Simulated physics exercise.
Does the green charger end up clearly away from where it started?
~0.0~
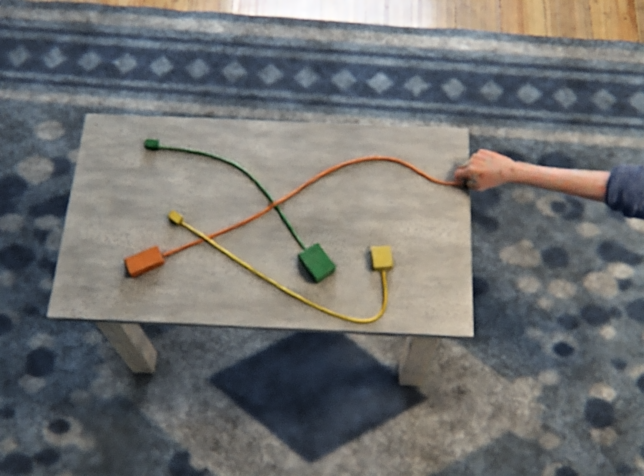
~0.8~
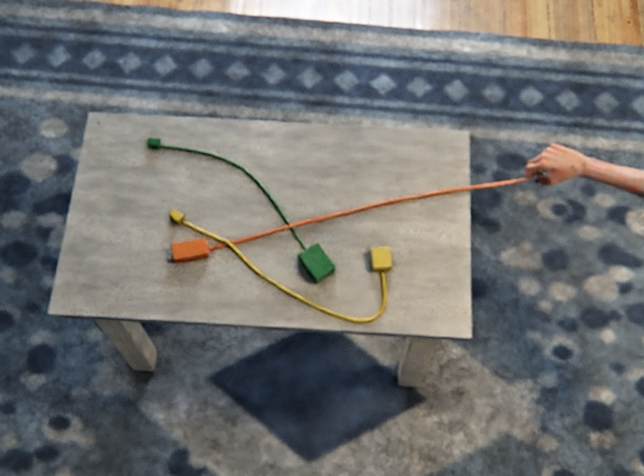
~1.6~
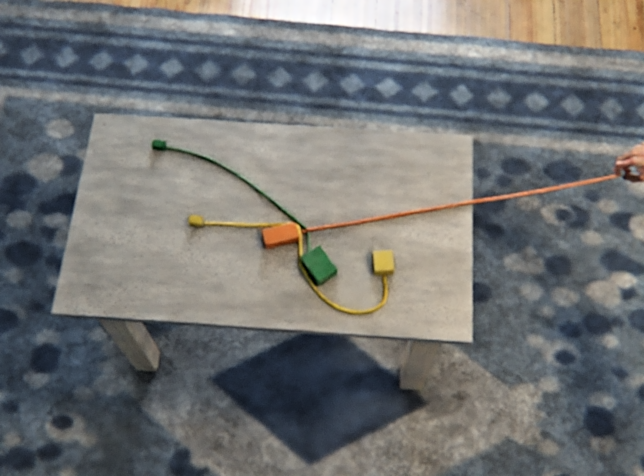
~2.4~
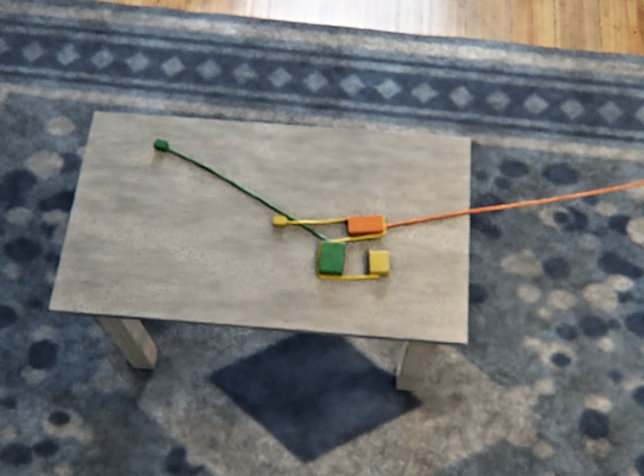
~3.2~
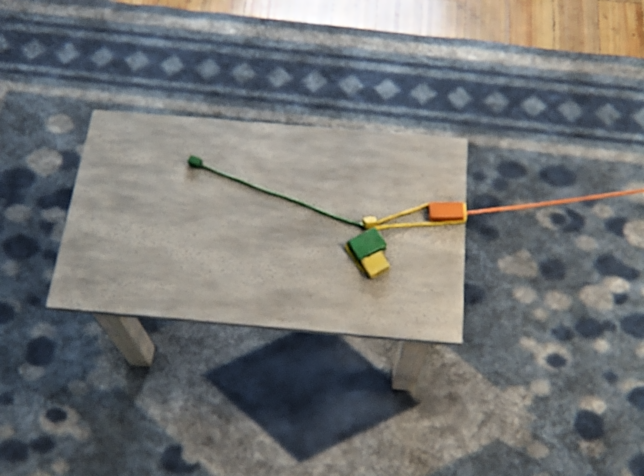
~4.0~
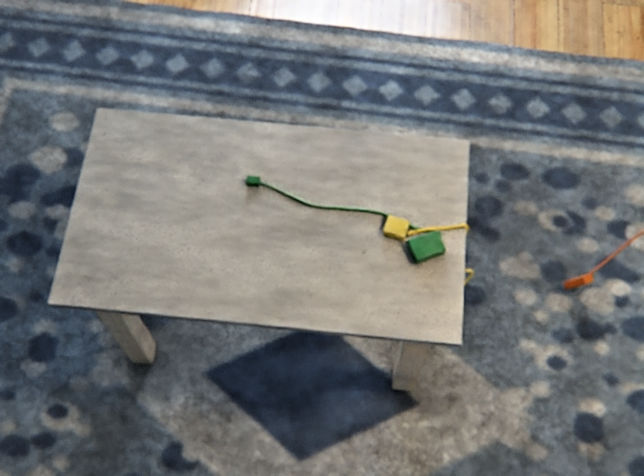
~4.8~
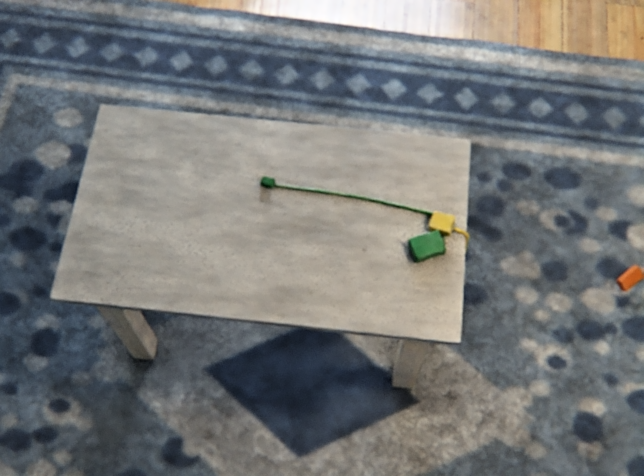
Yes, the green charger gets dragged to the right and ends near the right edge, still on the table.
